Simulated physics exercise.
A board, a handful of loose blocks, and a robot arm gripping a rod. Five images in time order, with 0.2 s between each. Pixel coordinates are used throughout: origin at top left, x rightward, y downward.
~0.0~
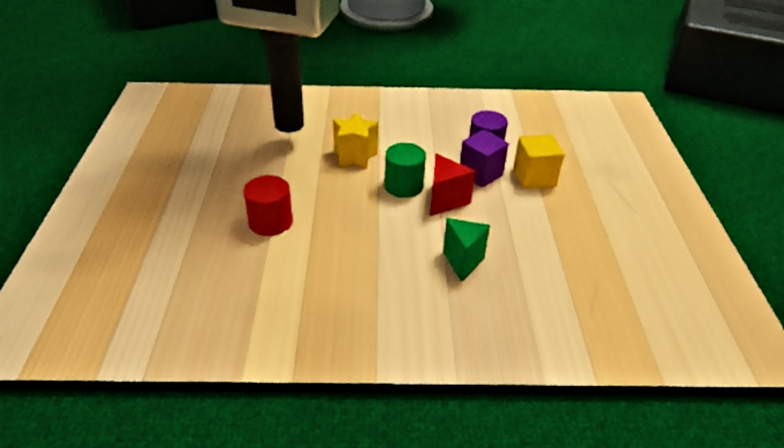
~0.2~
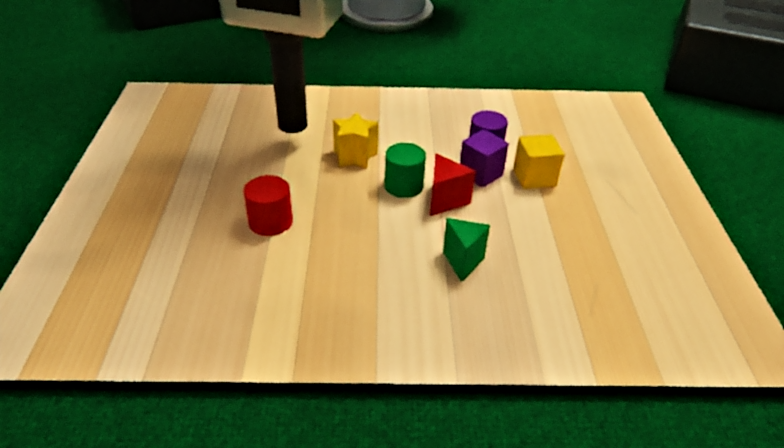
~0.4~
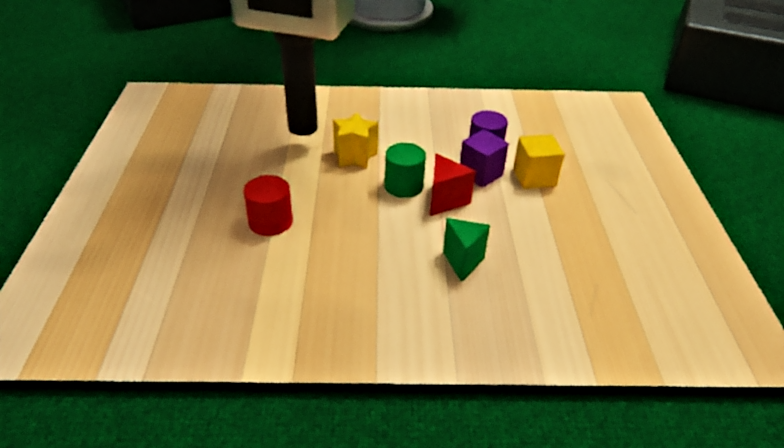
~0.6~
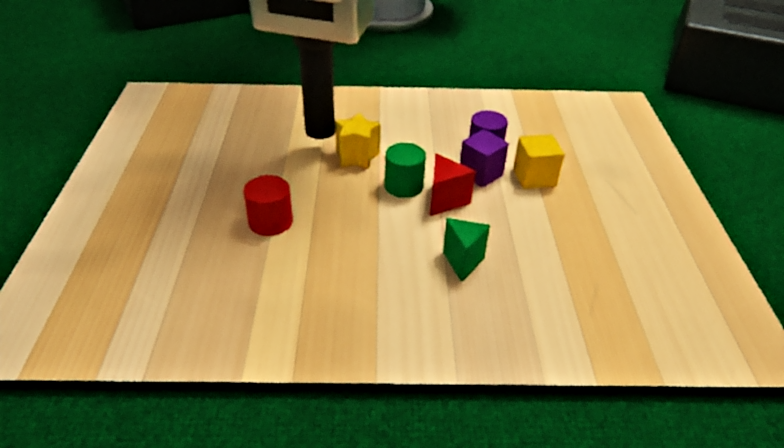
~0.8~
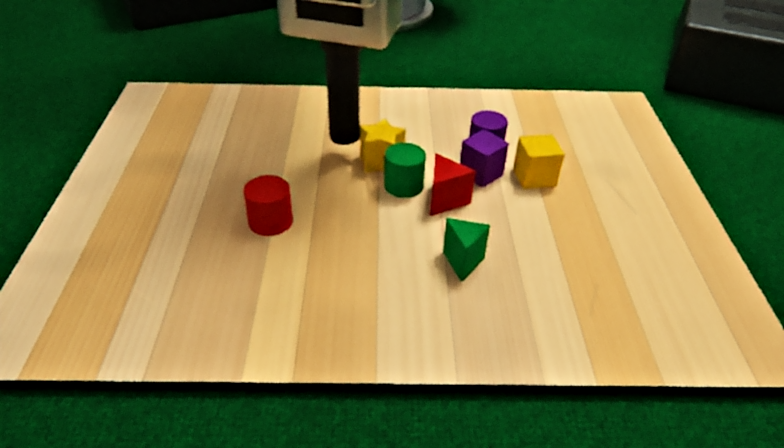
The footage shows a robot arm holding a dark rod above a wooden board scattered with colored blocks; the rod moves slowly right, meets the yellow star-shaped block, and pushes it a short distance right toward the green cylinder.
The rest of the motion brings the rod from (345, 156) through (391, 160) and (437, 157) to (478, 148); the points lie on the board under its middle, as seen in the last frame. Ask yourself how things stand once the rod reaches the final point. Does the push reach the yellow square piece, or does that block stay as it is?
It will be nudged away from its spot.
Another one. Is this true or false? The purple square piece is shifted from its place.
Answer: True.
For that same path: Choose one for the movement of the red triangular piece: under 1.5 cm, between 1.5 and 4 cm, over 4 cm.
Covers under 1.5 cm.
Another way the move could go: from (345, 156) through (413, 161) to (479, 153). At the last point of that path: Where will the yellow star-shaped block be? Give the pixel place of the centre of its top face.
At the end it should sit near (510, 132).
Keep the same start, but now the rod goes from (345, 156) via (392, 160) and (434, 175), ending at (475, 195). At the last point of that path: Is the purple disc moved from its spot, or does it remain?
Put simply, it stays right there.
What follows on the original path. One third of the way, rod (392, 141); yellow star-shaped block (424, 133), turned 25° clockwise.
Two thirds of the way, rod (440, 139); yellow star-shaped block (472, 131), turned 25° clockwise; purple square piece (503, 145), turned 25° clockwise; purple disc (500, 118).
At the end, rod (481, 129); yellow star-shaped block (506, 130), turned 60° clockwise; red triangular piece not moved; purple square piece (522, 150), turned 40° clockwise; purple disc (528, 115); yellow square piece (558, 148).
